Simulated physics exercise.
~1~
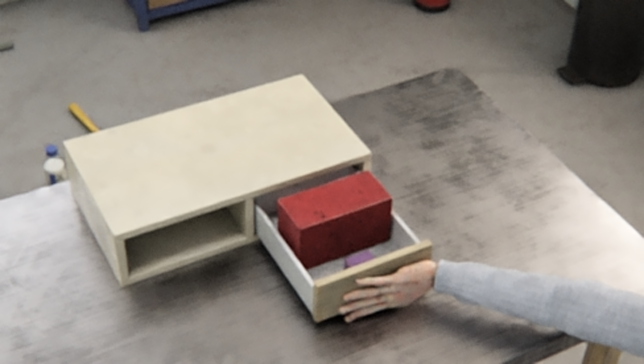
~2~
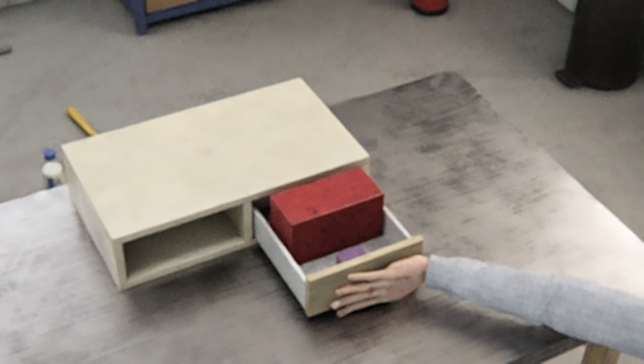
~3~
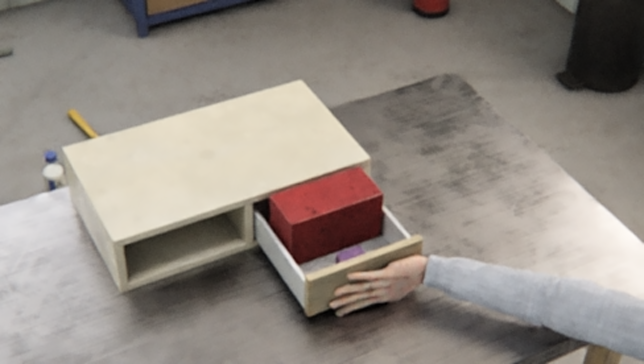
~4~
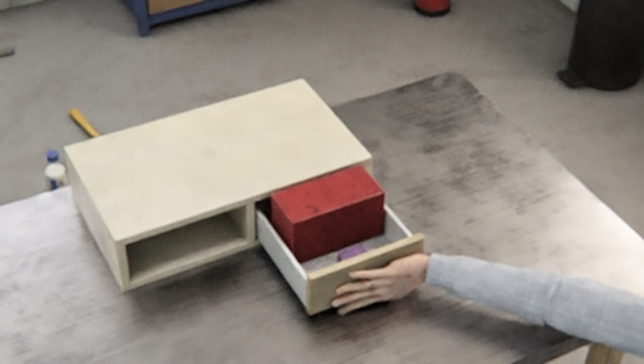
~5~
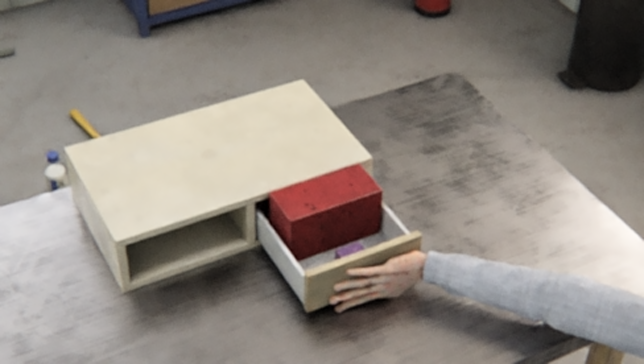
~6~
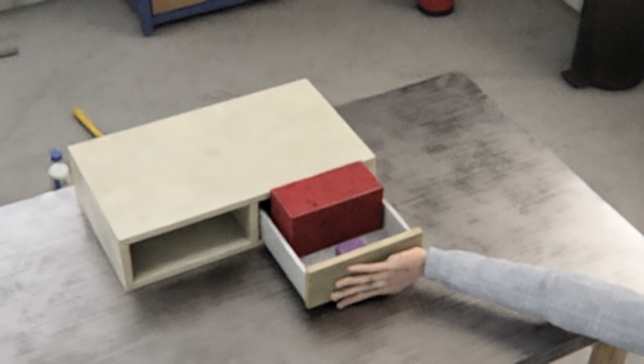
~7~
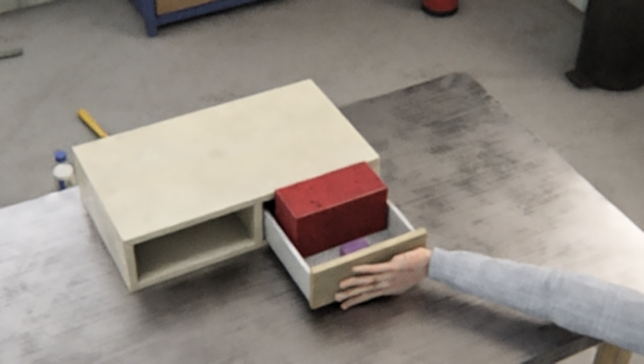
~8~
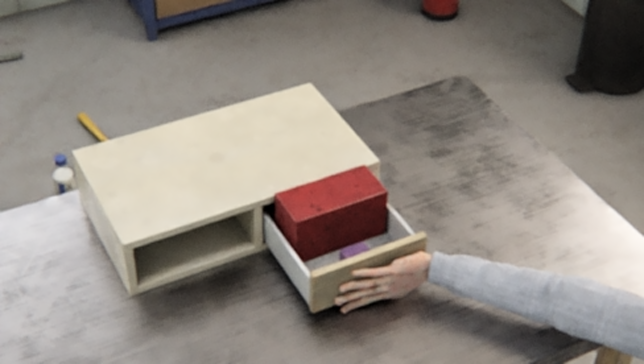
Drawer holding a red brick and purple block sliding slightly into a low cabinet under a hand, then stopping still ajar.
